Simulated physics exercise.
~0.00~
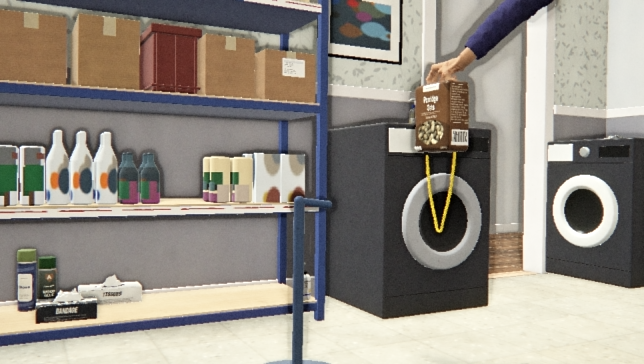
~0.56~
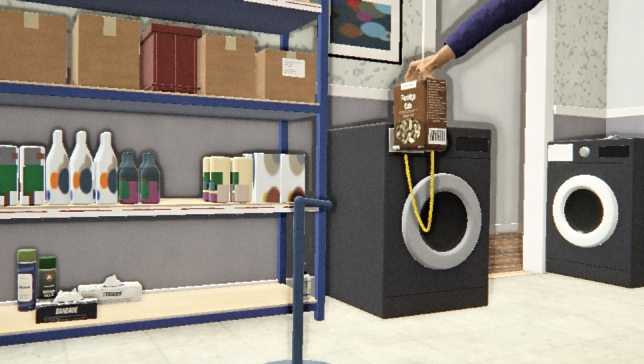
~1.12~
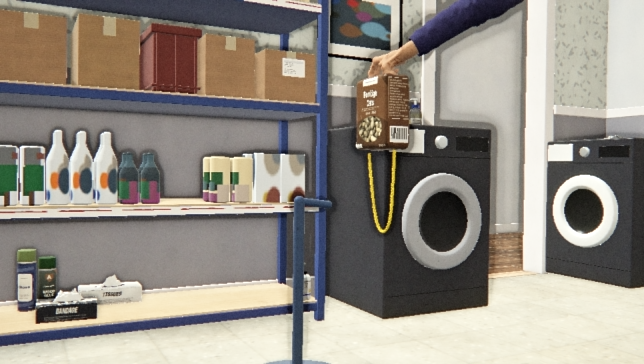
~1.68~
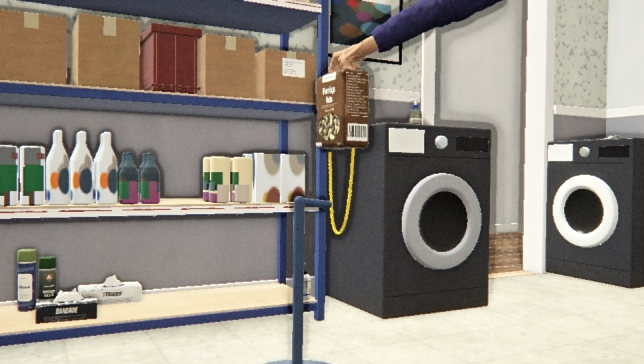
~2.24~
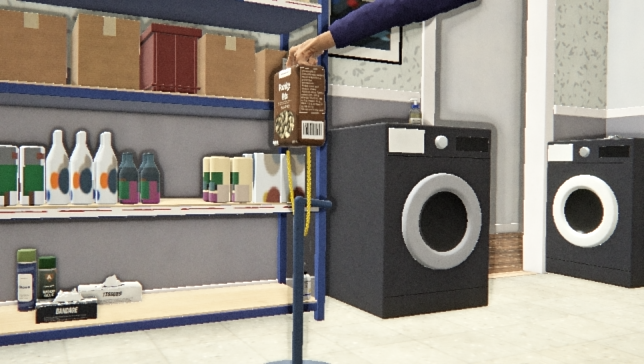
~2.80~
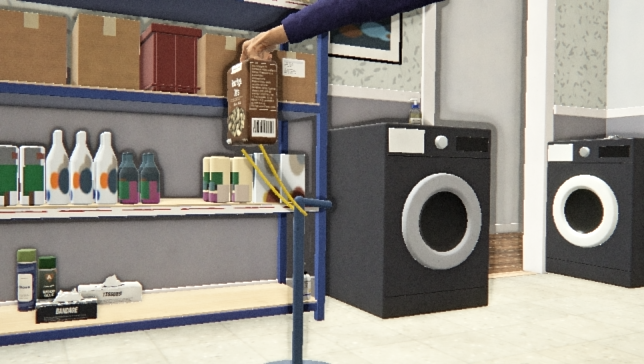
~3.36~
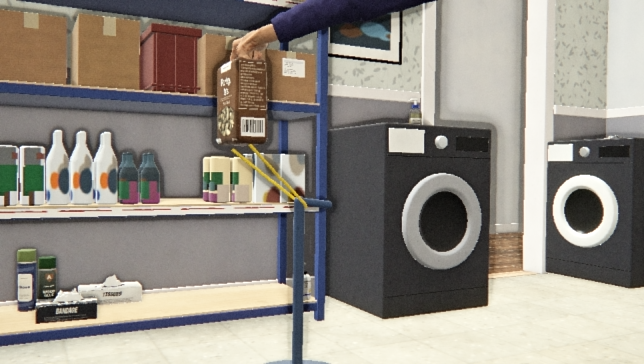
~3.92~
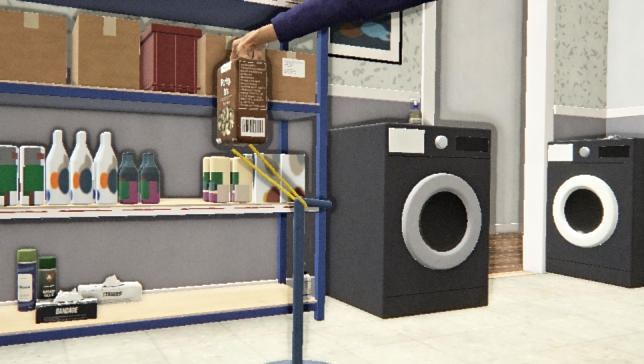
At the start, a hand in a dark blue sleeve holds a brown bag upright in front of a dark washing machine, a loop of yellow cord dangling beneath it. The arm carries the bag steadily left, past the machine and toward a blue post standing before stocked shelves. The bag passes over the post while the hanging loop reaches it. As the bag continues left, the cord catches on the post's hook and pulls into taut, slanting lines. The bag edges slightly farther, then stops, held back by the tight loop, with the hand still gripping it.
